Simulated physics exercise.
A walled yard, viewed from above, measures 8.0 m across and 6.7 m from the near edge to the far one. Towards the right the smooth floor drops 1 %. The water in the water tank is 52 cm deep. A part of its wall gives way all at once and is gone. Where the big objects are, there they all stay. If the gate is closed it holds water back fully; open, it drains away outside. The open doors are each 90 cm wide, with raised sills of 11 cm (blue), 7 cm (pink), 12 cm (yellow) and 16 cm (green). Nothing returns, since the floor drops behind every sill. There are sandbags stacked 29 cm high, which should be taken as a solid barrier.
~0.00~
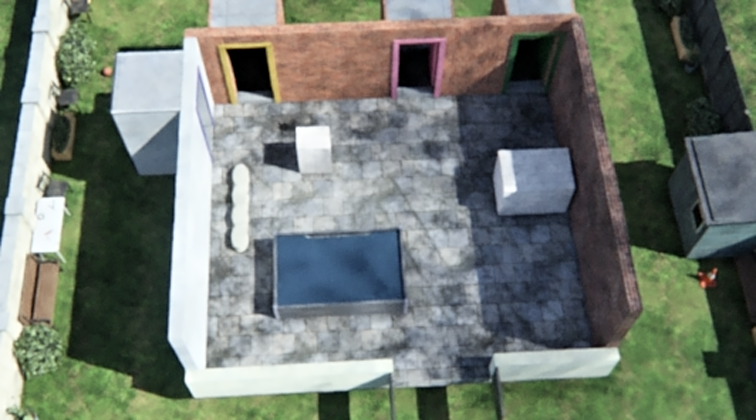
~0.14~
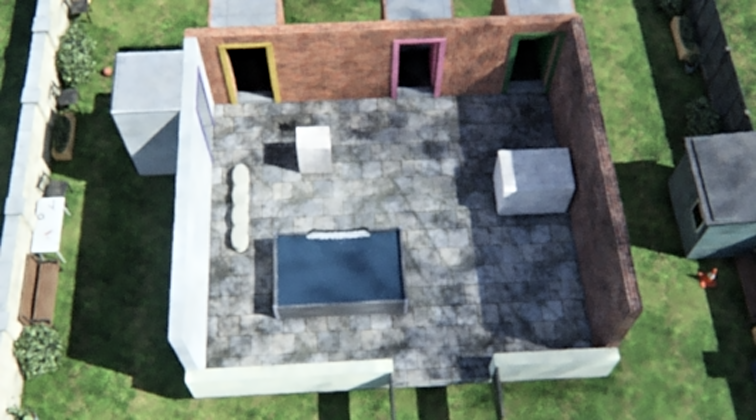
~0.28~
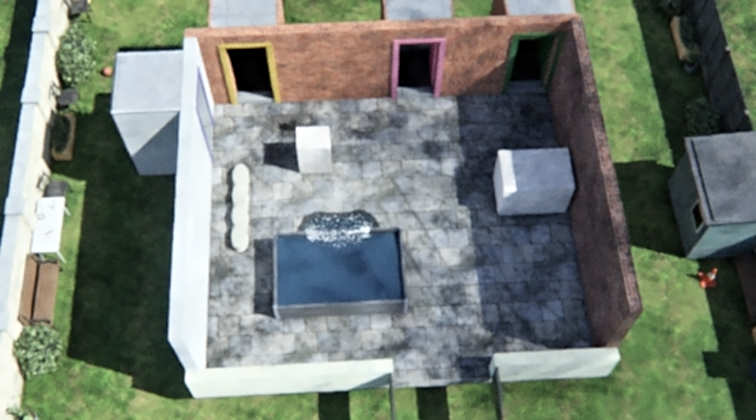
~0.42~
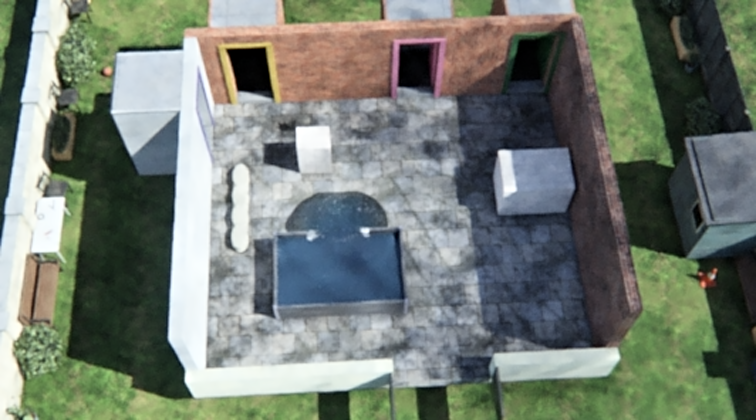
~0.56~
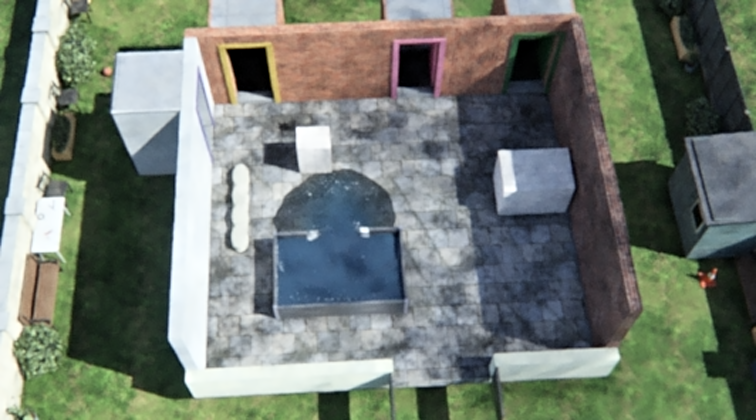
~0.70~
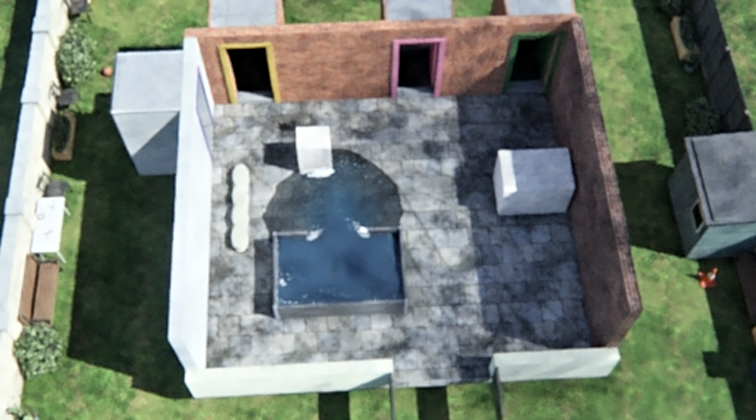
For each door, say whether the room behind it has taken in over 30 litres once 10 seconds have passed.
The blue door will undershoot the limit. The pink door will overshoot the limit. The yellow door will undershoot the limit. The green door will undershoot the limit.
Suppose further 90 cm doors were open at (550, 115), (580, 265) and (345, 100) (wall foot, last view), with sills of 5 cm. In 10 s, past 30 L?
Check each in turn: The first succeeds, the second fails, the third succeeds.
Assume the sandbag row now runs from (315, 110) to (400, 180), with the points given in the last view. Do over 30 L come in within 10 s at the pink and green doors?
Well, the pink one ends up within bounds and the green one ends up within bounds.
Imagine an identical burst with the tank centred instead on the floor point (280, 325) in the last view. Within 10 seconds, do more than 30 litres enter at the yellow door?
Yellow: Too much.
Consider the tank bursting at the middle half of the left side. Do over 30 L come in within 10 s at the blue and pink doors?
Door blue stays within, door pink stays within.
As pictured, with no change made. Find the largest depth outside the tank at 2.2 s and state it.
Some 26 cm deep.
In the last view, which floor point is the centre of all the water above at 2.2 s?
(340, 218).
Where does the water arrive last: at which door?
That's the green door.
After 1.4 s water covers 20 % of the floor and is deepest (32 cm) near (316, 174); blue door not reached, pink door not reached, yellow door not reached, green door not reached.
After 2.2 s water covers 30 % of the floor and is deepest (26 cm) near (324, 180); blue door 12 cm at the sill, 0 L in, pink door 17 cm at the sill, 4 L in, yellow door 3 cm at the sill, 0 L in, green door not reached.
After 3.5 s water covers 40 % of the floor and is deepest (20 cm) near (548, 93); blue door 9 cm at the sill, 1 L in, pink door 14 cm at the sill, 52 L in, yellow door 16 cm at the sill, 2 L in, green door 6 cm at the sill, 0 L in.
After 6.0 s water covers 55 % of the floor and is deepest (18 cm) near (554, 171); blue door 9 cm at the sill, 2 L in, pink door 10 cm at the sill, 83 L in, yellow door 9 cm at the sill, 7 L in, green door 12 cm at the sill, 1 L in.
After 10.0 s water covers 70 % of the floor and is deepest (16 cm) near (546, 171); blue door 4 cm at the sill, 2 L in, pink door 6 cm at the sill, 93 L in, yellow door 5 cm at the sill, 7 L in, green door 14 cm at the sill, 1 L in.
